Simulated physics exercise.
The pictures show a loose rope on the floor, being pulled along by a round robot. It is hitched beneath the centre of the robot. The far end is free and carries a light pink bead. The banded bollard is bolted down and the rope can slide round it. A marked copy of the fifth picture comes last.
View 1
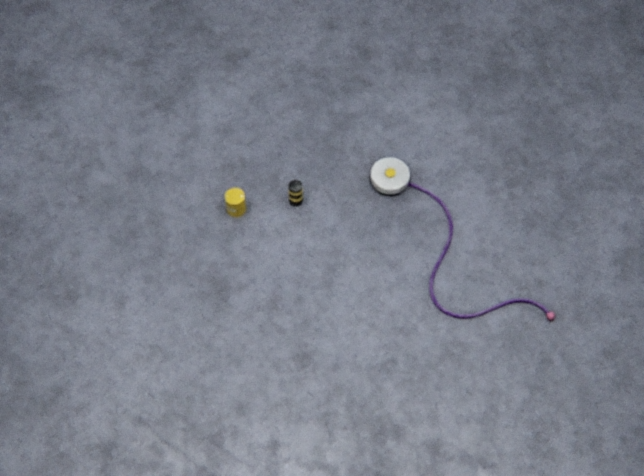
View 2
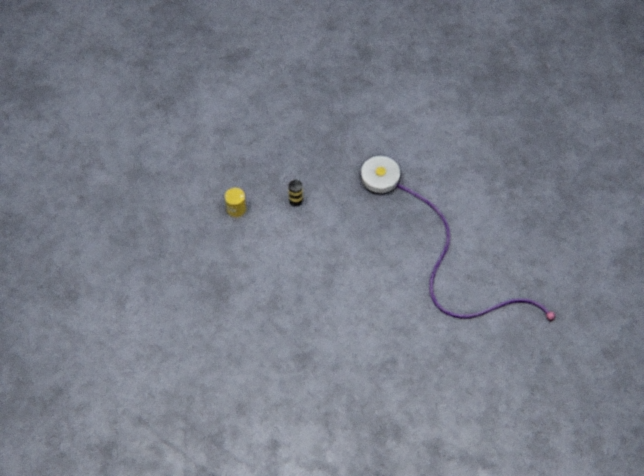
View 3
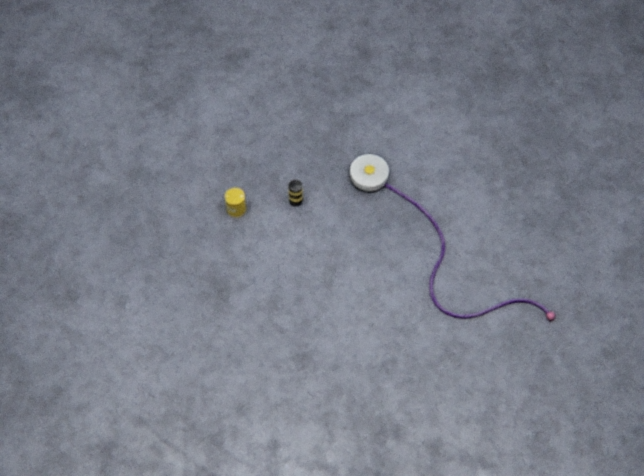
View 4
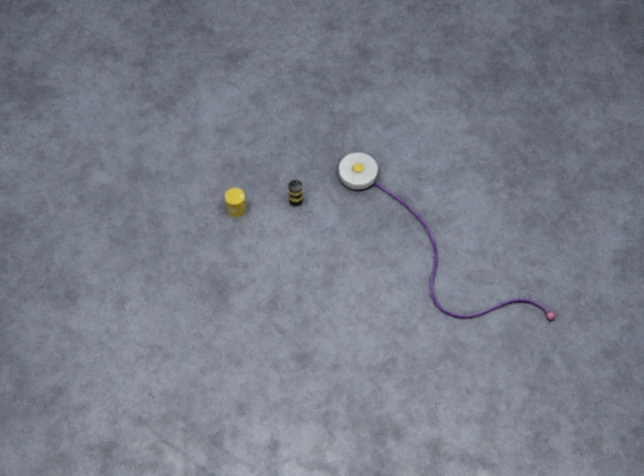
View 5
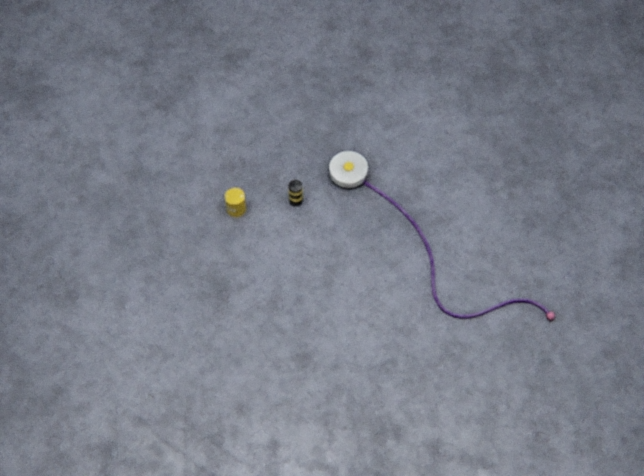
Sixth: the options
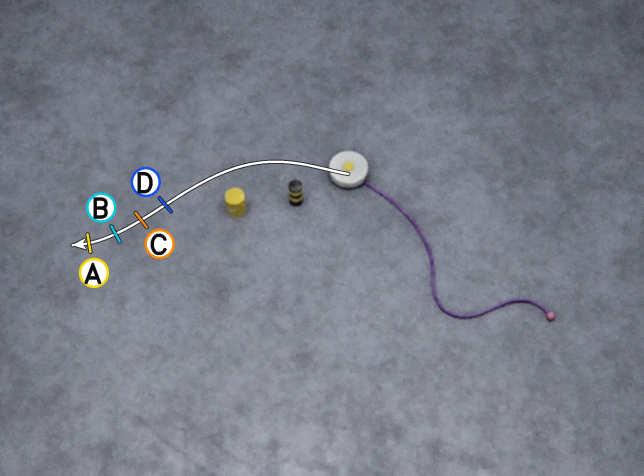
A round white robot slid slowly left across a gray floor, pulling one end of a loose purple rope with it, while the pink-beaded far end, a yellow keg and a black-and-yellow bollard stayed still.
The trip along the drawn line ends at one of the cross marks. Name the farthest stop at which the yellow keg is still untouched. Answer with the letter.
Stop at D.
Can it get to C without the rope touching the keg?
For that mark, no.
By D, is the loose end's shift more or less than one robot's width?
By then, more.
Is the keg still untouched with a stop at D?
Yes.
On the marked copy, A at (89, 243); B at (116, 234); C at (141, 220); D at (165, 205); the route from (348, 174) via (204, 182) to (73, 245).
Following D. Soon after the start, robot (281, 158), middle of the rope (403, 240), free end (539, 308).
Later, robot (214, 172), middle of the rope (357, 218), free end (489, 286).
In the end, robot (164, 201), middle of the rope (315, 202), free end (447, 263); only the bollard has been touched, if anything.
As for the rest, A brings the rope against the keg; B brings the rope against the keg; C brings the rope against the keg.
